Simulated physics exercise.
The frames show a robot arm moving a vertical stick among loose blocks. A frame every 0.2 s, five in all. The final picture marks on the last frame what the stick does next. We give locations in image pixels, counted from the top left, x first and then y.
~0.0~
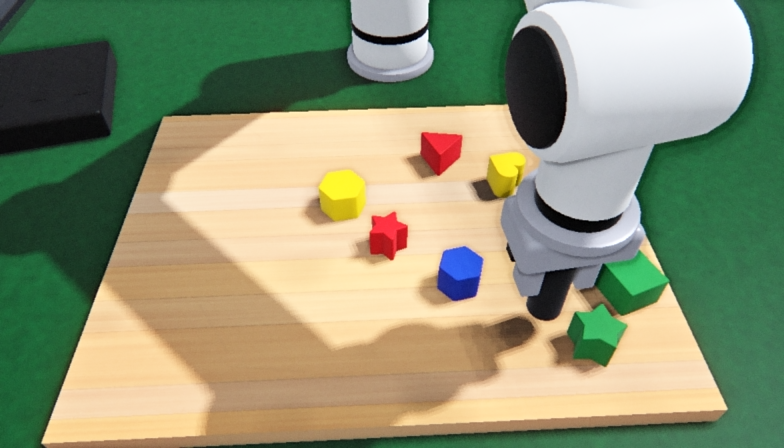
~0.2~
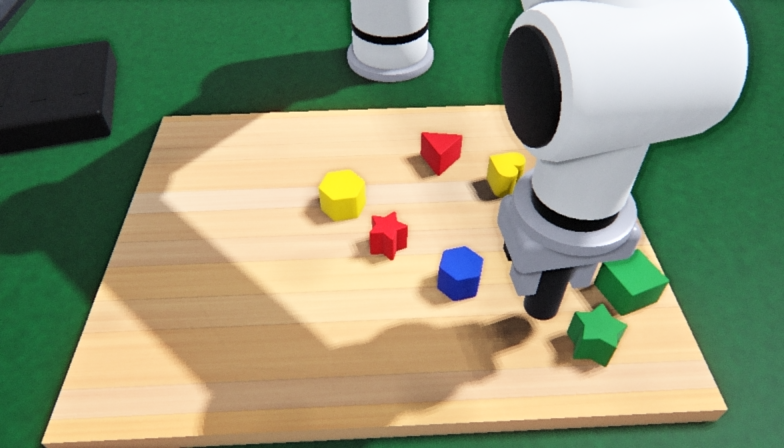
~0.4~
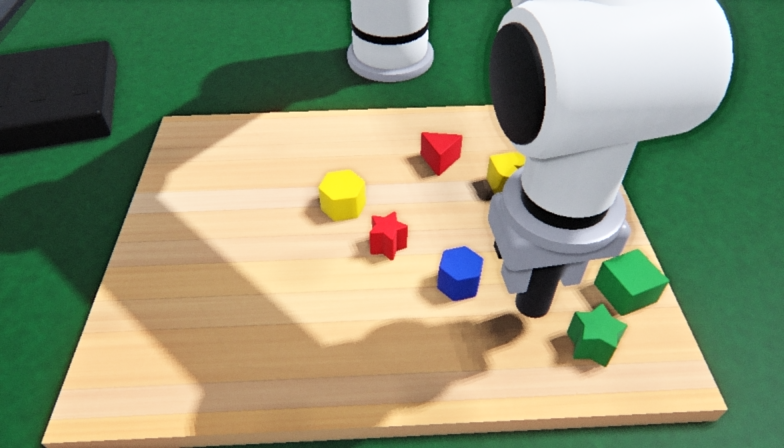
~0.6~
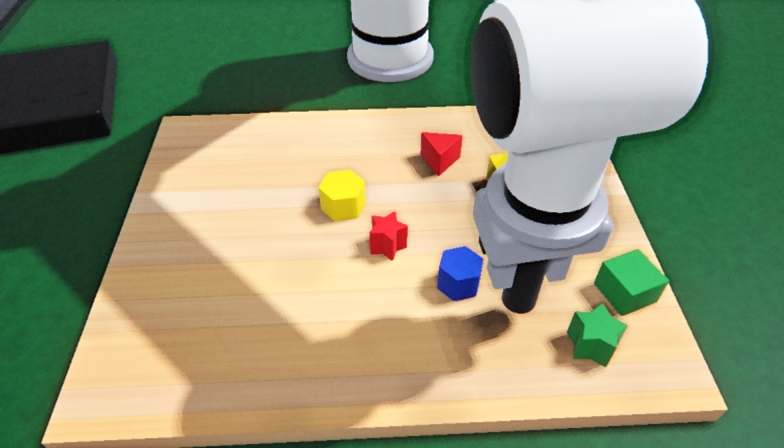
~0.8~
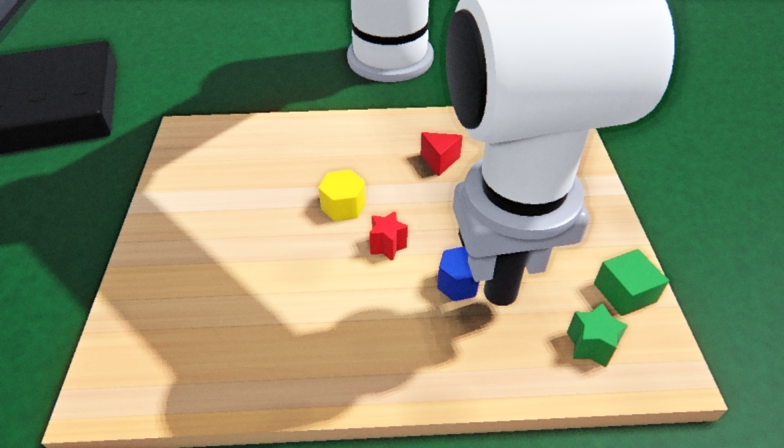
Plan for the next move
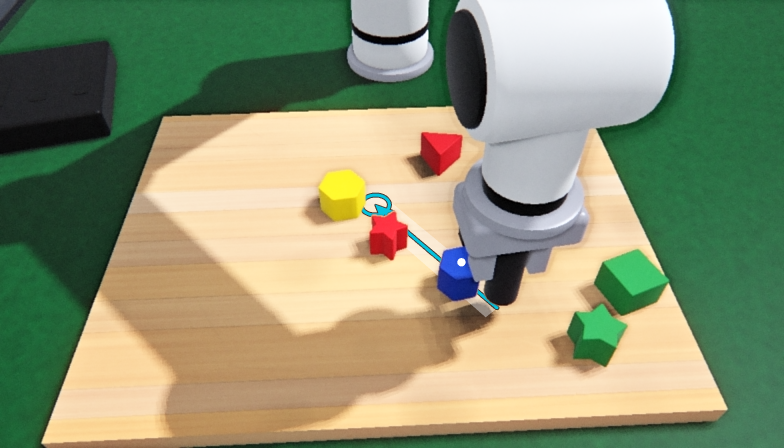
In the video, a white robot arm holding a dark vertical stick over a wooden board moves slowly left, away from the green star and toward the blue hexagonal block, while the red, yellow, blue and green blocks stay still.
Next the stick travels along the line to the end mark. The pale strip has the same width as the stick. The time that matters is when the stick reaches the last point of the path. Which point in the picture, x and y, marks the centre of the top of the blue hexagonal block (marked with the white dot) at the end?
Around (351, 202).
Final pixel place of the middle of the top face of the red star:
Just about (324, 220).
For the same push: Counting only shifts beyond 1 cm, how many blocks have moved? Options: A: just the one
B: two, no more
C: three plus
I'll go with C - three plus.
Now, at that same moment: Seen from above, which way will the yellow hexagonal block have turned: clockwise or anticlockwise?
In a top view, it turns clockwise.
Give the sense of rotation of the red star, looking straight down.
Overhead view: Anti-clockwise.
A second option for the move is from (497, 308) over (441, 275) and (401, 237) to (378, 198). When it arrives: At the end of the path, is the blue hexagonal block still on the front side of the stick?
Yes.
The drawn path runs from (497, 308) to (375, 205); the dot is on the blue hexagonal block.
On the path given first. One third of the way, stick at (453, 254); red star at (385, 223); blue hexagonal block at (418, 235), turned 20° anticlockwise.
Two thirds of the way, stick at (412, 220); red star at (342, 214), turned 45° anticlockwise; blue hexagonal block at (376, 211), turned 55° anticlockwise.
At the end, stick at (375, 189); yellow hexagonal block at (327, 179), turned 35° clockwise; red star at (324, 220), turned 80° anticlockwise; blue hexagonal block at (351, 202), turned 110° anticlockwise; green star not moved.
